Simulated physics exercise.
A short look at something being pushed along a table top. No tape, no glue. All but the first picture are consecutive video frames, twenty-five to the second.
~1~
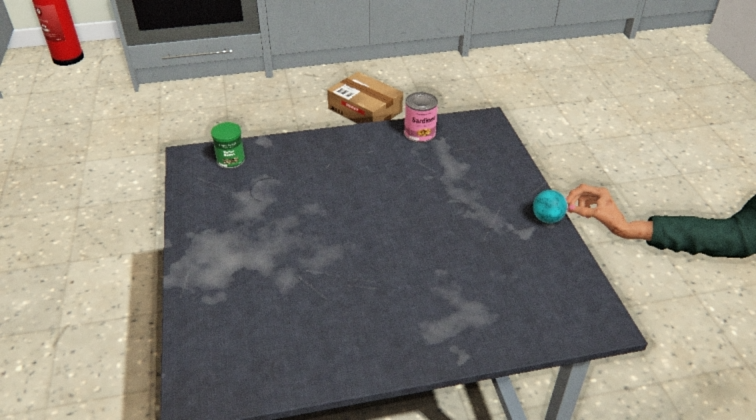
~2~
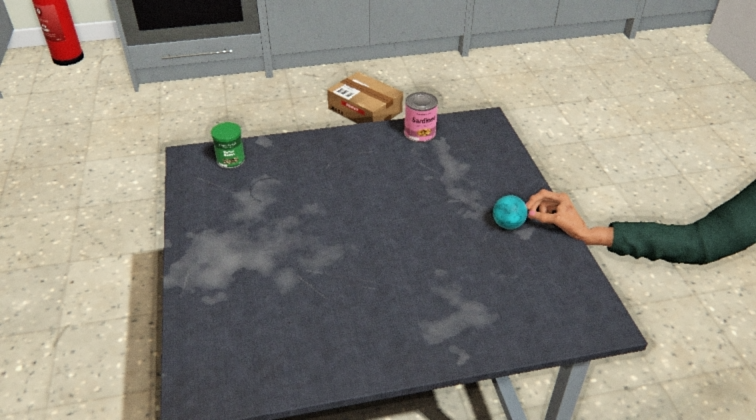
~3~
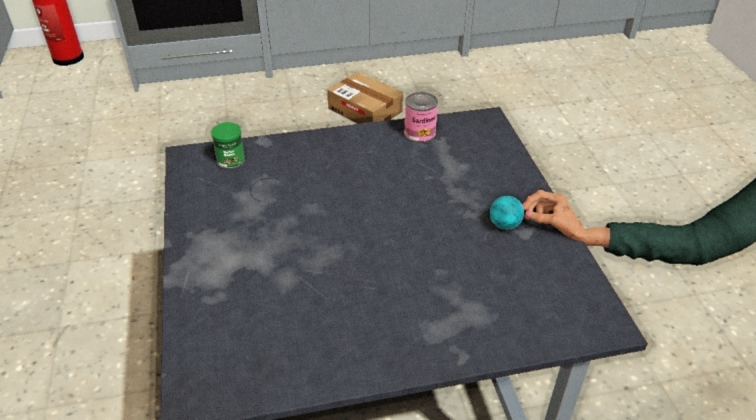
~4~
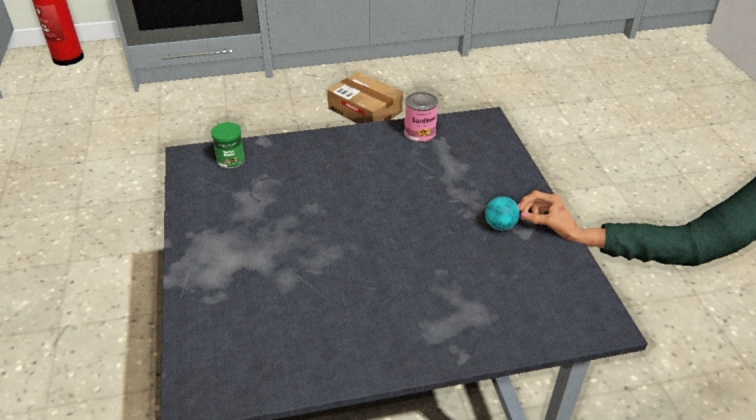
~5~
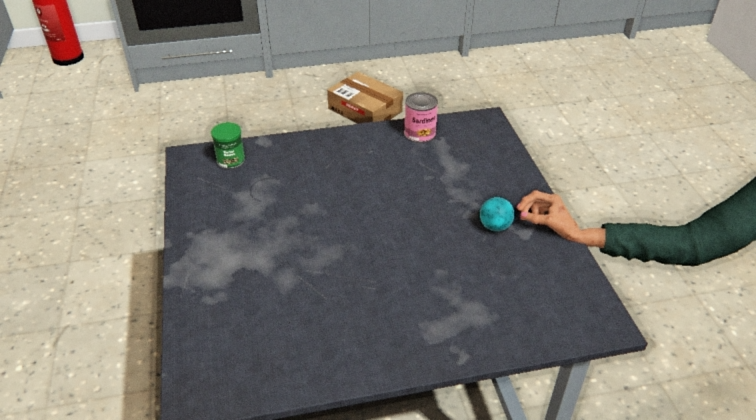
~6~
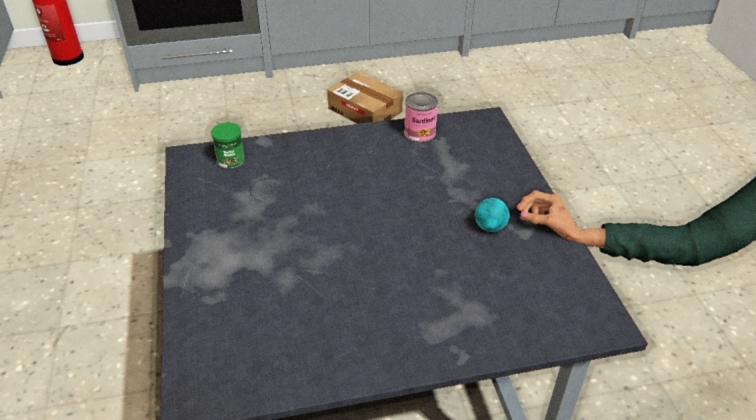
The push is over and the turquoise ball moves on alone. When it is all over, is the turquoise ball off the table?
The turquoise ball remains on top.
Then, 0.20 s on from there, turquoise ball shifted about its own width near (470, 219).
Then, 0.40 s on from there, turquoise ball shifted about its own width near (453, 221).
Then, 0.70 s on from there, turquoise ball shifted well along near (437, 223).
In the end, moved from the start, turquoise ball. At the end, from the last picture's camera, turquoise ball near (432, 224).
